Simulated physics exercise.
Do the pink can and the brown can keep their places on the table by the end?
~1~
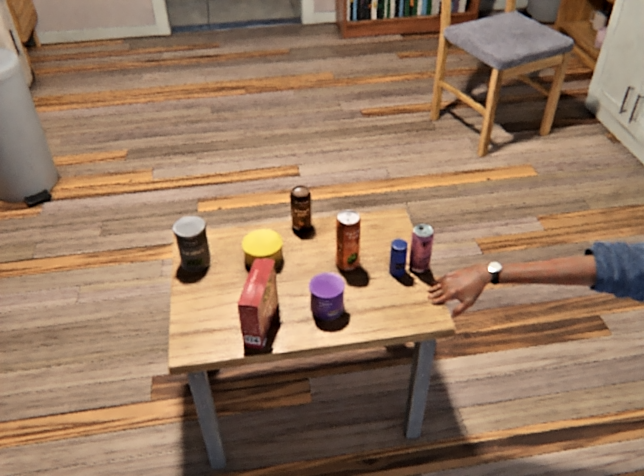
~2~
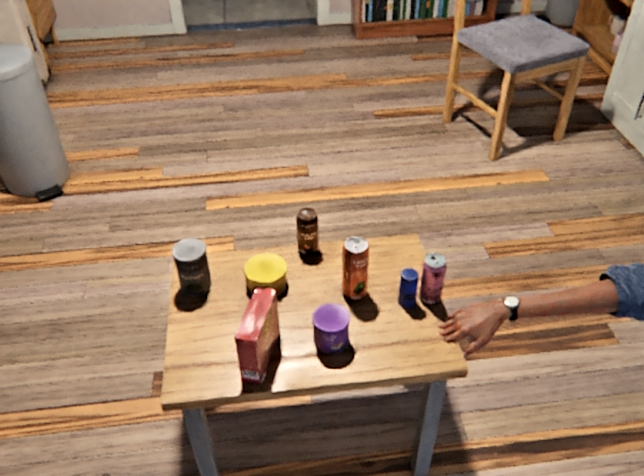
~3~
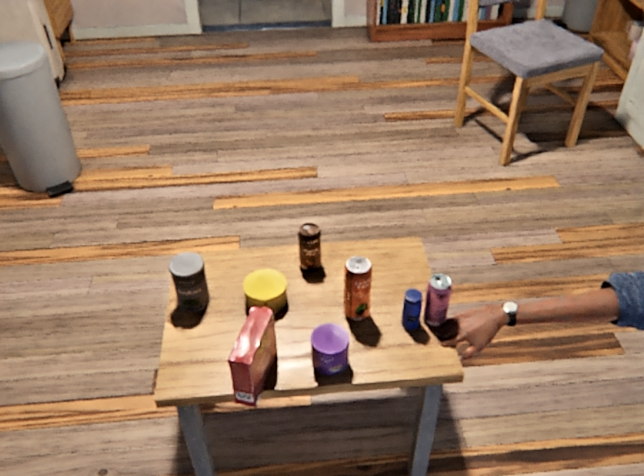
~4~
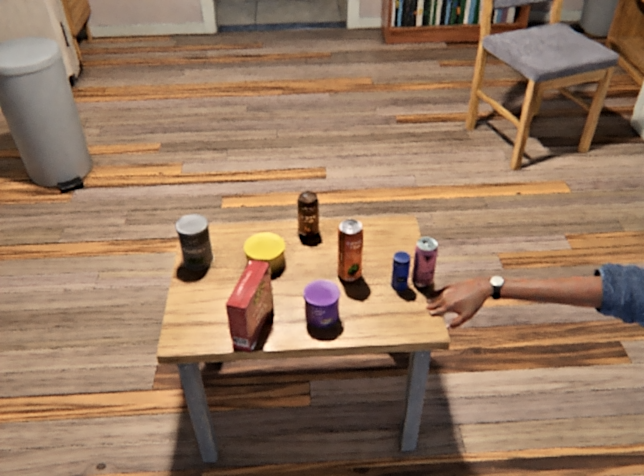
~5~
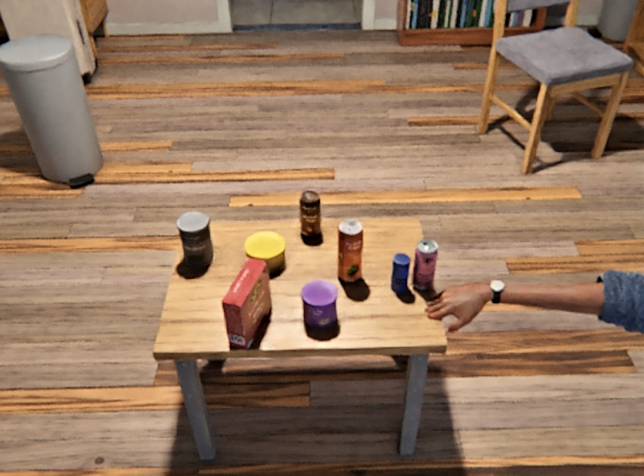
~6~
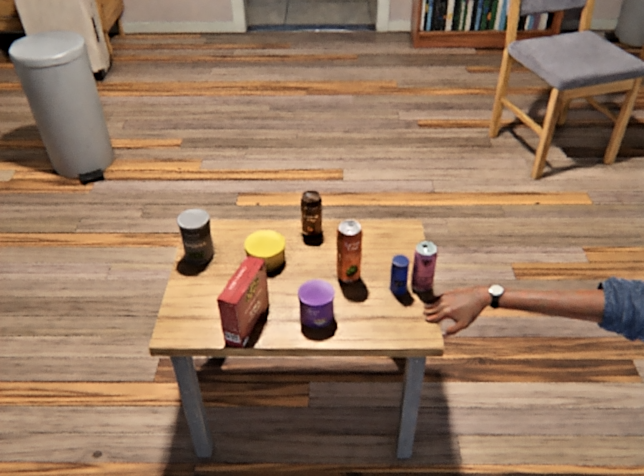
Yes, both do. The pink can is still near the right edge and the brown can still stands towards the back of the table.
Hand at the corner of a wooden side table jerking it forward and back, the cans and tubs on top staying upright.
